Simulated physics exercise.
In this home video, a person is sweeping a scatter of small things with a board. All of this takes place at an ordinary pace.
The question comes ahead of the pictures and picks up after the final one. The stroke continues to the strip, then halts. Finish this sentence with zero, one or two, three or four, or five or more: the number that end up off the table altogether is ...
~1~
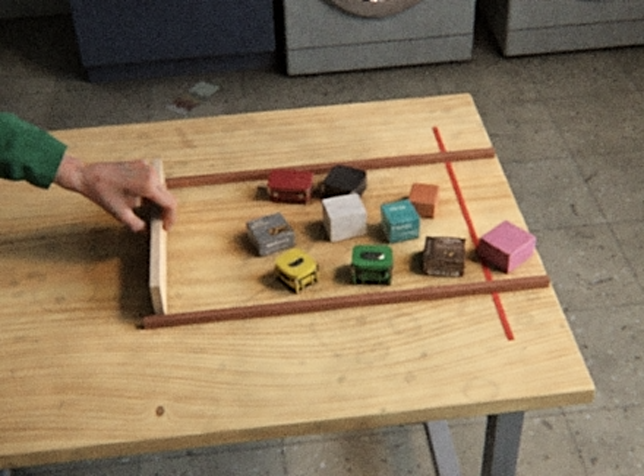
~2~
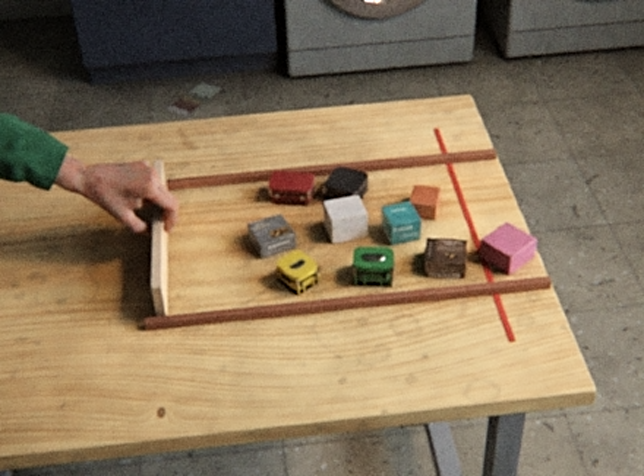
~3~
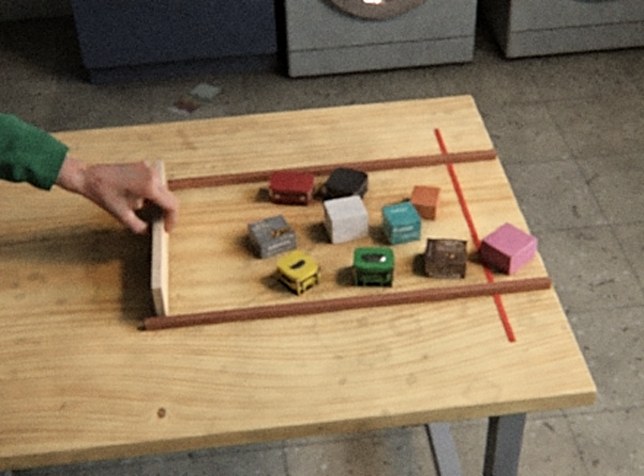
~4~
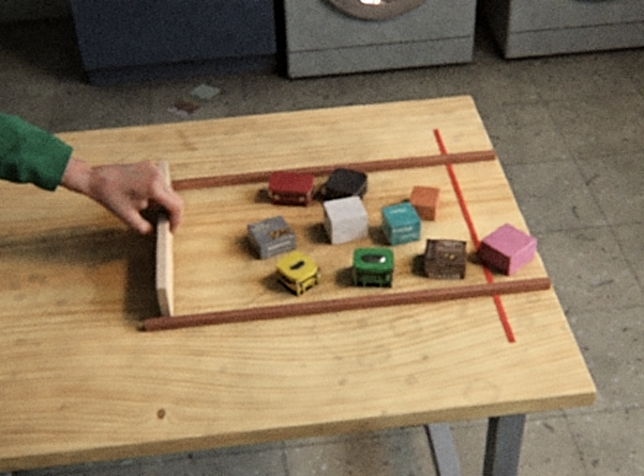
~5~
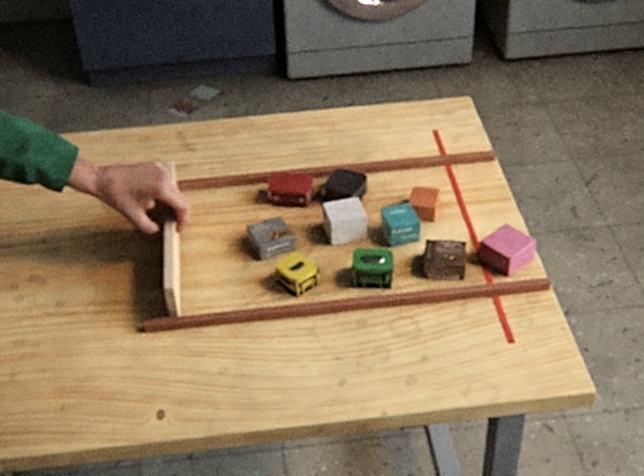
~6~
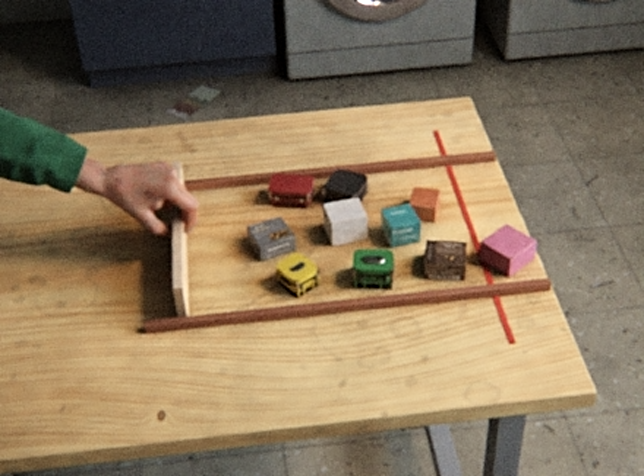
The number that end up off the table altogether is five or more.
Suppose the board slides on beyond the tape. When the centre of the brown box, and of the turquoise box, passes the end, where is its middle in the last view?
(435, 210) and (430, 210), roughly.
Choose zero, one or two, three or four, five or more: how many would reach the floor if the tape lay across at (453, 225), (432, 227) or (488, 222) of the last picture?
First 3 or 4, then just one or two, and last more than four.
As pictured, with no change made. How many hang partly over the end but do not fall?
The figure is 1.
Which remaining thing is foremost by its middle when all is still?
That is the green case.
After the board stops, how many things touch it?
Tally at the end: 3.
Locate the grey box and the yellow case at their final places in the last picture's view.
Close to (489, 219); the other close to (501, 260).
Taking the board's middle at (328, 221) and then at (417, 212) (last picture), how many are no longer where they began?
It comes to 7 for the first spot, 10 for the other.
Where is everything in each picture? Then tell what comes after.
Pink block (507, 246); brown box (444, 256); orange block (424, 200); board (159, 234); tape (468, 220), in the first picture.
Brown box (446, 258); black case (346, 187), in the second picture.
Orange block (425, 202); red case (292, 189), in the third picture.
Pink block (508, 249); board (165, 236), in the fourth picture.
Brown box (445, 259); grey box (271, 238), in the fifth picture.
Pink block (508, 250); brown box (445, 260); orange block (425, 204); board (180, 236); tape (469, 223), in the sixth picture.
Early on, none off yet; pink block at rest near (508, 250); brown box at rest near (445, 260); orange block at rest near (425, 204).
A while later, none off yet; pink block at rest near (508, 250); brown box moving near (450, 259); orange block moving near (432, 203).
Further along, none off yet; pink block leaning well over near (564, 271); brown box travelled well along near (519, 246); orange block travelled well along near (493, 194).
Finally, the number that fall off is five or more; lost, white block, black case, turquoise box, orange block, brown box and pink block.
